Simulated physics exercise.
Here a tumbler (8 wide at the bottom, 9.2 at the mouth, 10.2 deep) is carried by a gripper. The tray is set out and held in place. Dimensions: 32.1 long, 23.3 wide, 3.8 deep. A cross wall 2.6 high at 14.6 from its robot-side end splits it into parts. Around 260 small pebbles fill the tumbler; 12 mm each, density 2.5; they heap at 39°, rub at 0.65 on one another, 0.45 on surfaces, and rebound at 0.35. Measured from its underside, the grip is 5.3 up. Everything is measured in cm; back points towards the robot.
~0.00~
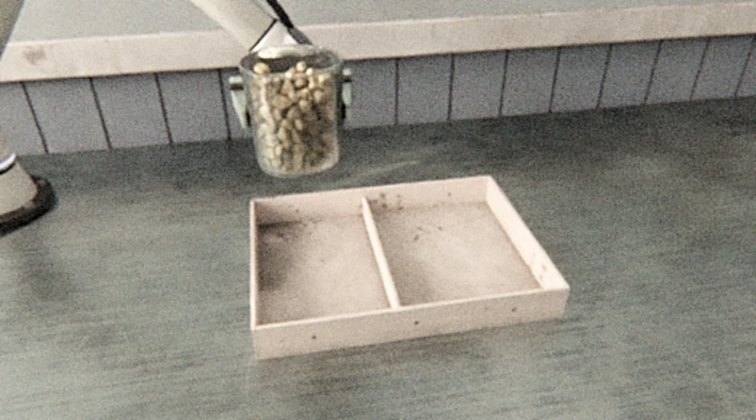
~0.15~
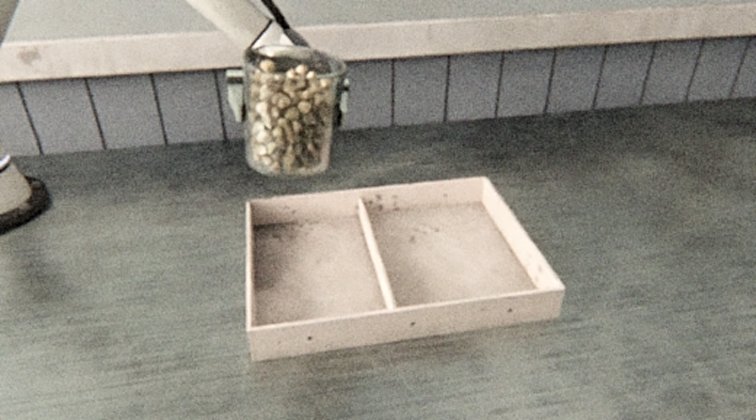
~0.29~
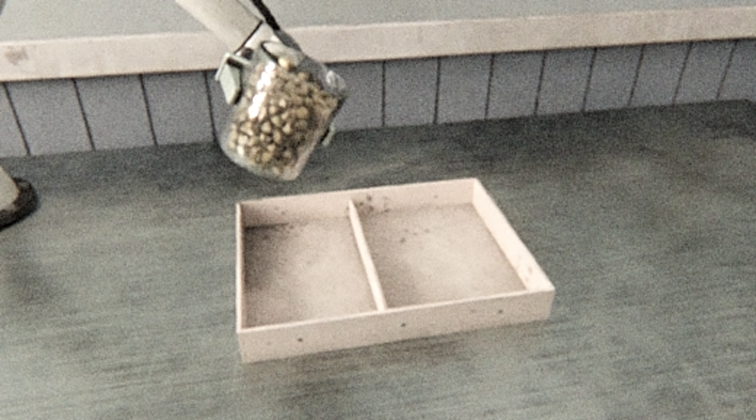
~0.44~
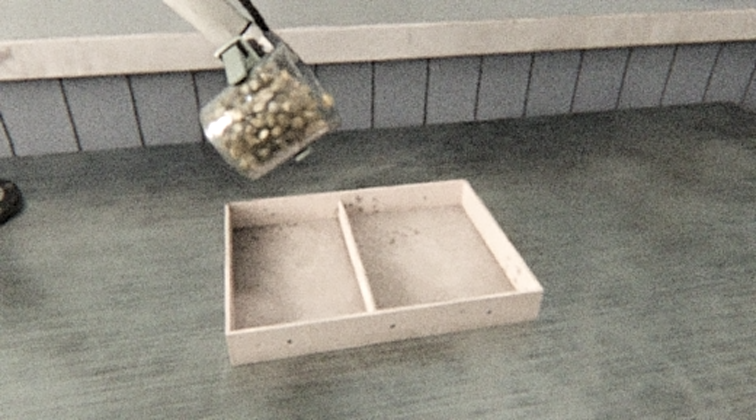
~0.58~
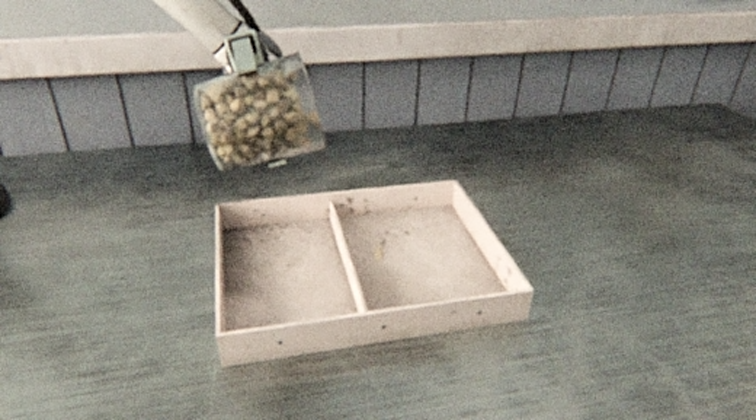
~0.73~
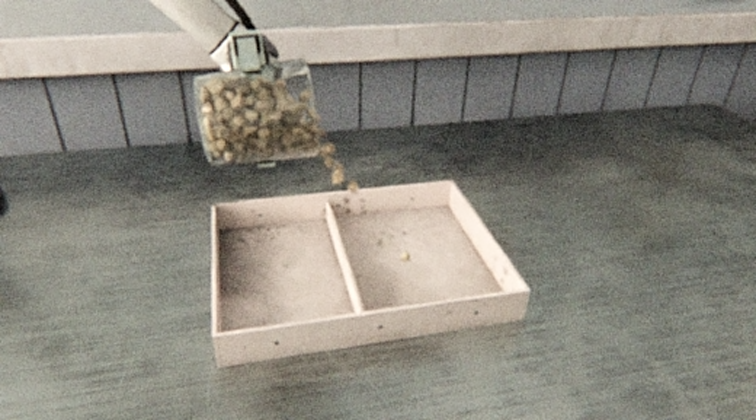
A clear tumbler held by a robot gripper hangs above a dark grey-green surface, seen from slightly above, before grey panelling and a pale ledge. Tan pebbles fill much of it, and a pale pinkish tray with two compartments lies below, to its right. The gripper tips the tumbler rightward until nearly horizontal, a few pebbles spill from its mouth toward the tray, and the camera drifts slightly right.
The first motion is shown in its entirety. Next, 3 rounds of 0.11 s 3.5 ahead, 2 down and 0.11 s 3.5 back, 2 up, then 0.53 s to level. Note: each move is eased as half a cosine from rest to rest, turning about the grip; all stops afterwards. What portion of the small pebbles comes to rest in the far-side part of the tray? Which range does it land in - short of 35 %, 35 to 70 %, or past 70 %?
It lands in the 35 to 70 % range.
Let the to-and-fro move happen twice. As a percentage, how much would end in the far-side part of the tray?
My guess is near 40 per cent.
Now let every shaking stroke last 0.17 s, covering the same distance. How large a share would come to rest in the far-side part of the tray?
I'd expect close to 25 per cent then.
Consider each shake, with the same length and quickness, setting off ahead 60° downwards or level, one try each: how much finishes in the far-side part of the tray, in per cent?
Result: Approx. 25 % and 70 %, one try each.
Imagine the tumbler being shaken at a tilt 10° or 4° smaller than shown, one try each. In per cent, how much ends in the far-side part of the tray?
Some 20 and 35 per cent.
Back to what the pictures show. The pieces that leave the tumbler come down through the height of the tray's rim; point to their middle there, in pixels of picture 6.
Estimated centre near (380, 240) in pixels.
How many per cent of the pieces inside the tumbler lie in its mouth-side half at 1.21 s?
45 %.
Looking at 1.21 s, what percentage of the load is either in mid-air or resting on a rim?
Around 10 per cent of the load.
By 1.21 s, tilted 86° forward, highest piece 22 above the table; 160 in the tumbler, 69 in the far-side part, 7 in the robot-side part, 27 in flight or on a rim.
By 1.68 s, tilted 36° forward, highest piece 23 above the table; 126 in the far-side part, 113 in the tumbler, 24 in the robot-side part.
By 2.12 s, level, highest piece 23 above the table; 126 in the far-side part, 113 in the tumbler, 24 in the robot-side part.
By 3.17 s, level, highest piece 23 above the table; 126 in the far-side part, 113 in the tumbler, 24 in the robot-side part.
Final count, 126 in the far-side part, 113 in the tumbler, 24 in the robot-side part. That is 48 % in the far-side part of the tray.
